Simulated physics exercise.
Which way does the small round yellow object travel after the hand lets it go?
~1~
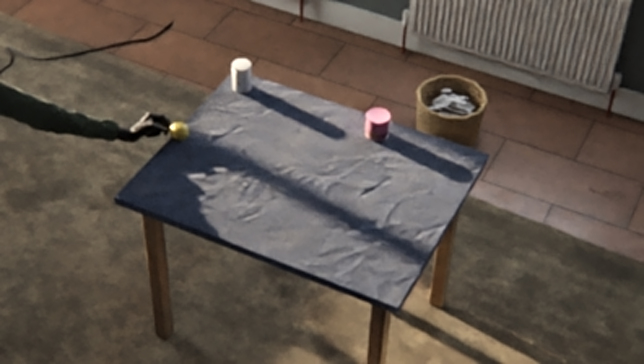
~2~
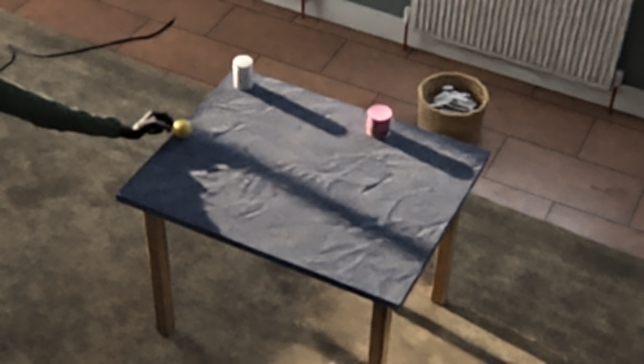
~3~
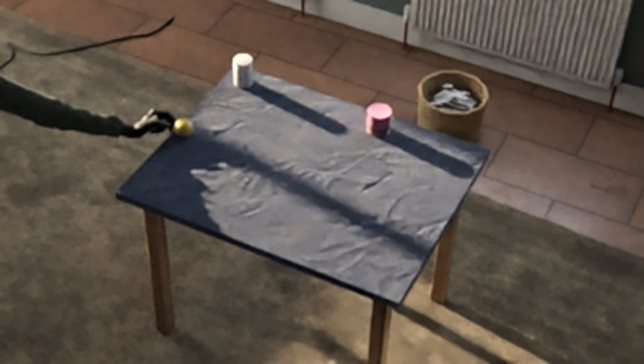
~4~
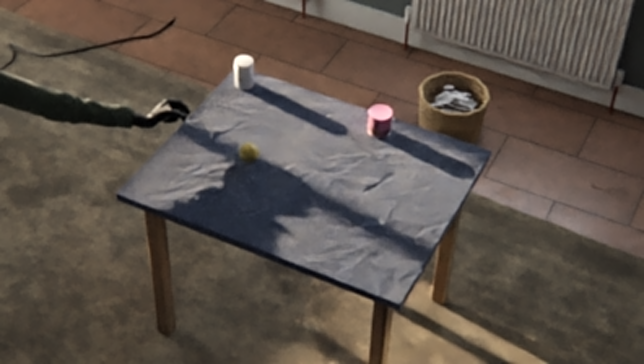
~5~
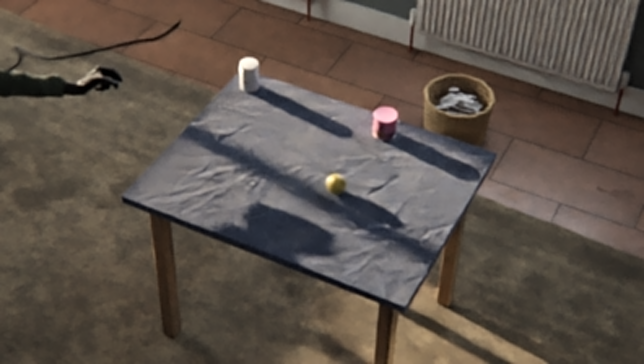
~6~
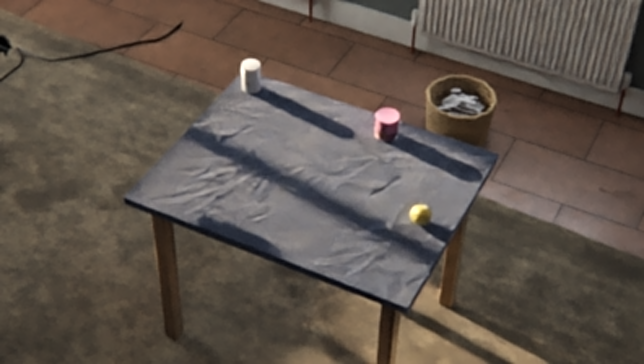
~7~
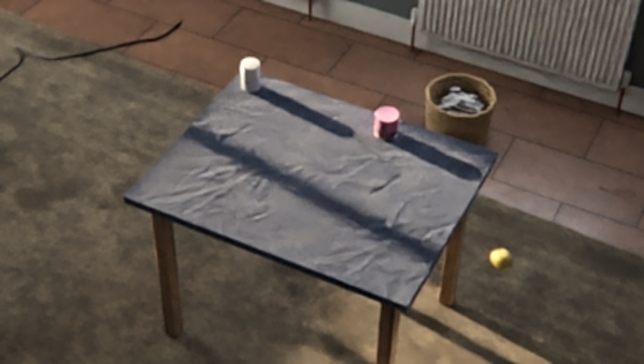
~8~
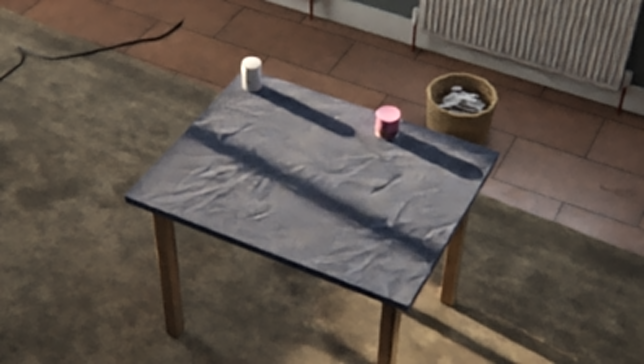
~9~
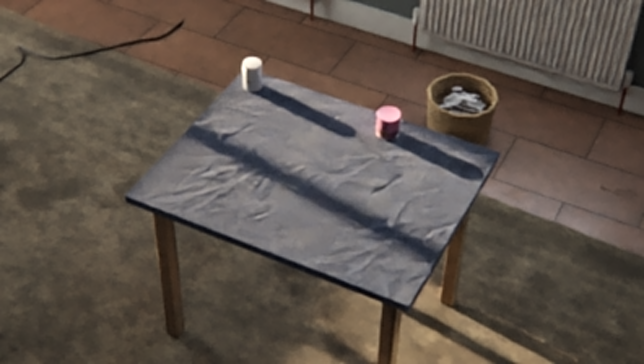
It travels to the right across the table, away from the hand, and goes over the edge.
In the video, a hand at the left edge of a dark table sets a small round yellow object moving, then draws back. The object crosses to the right past a white jar and a pink tin, which stay put, drops off the table and goes out of view.
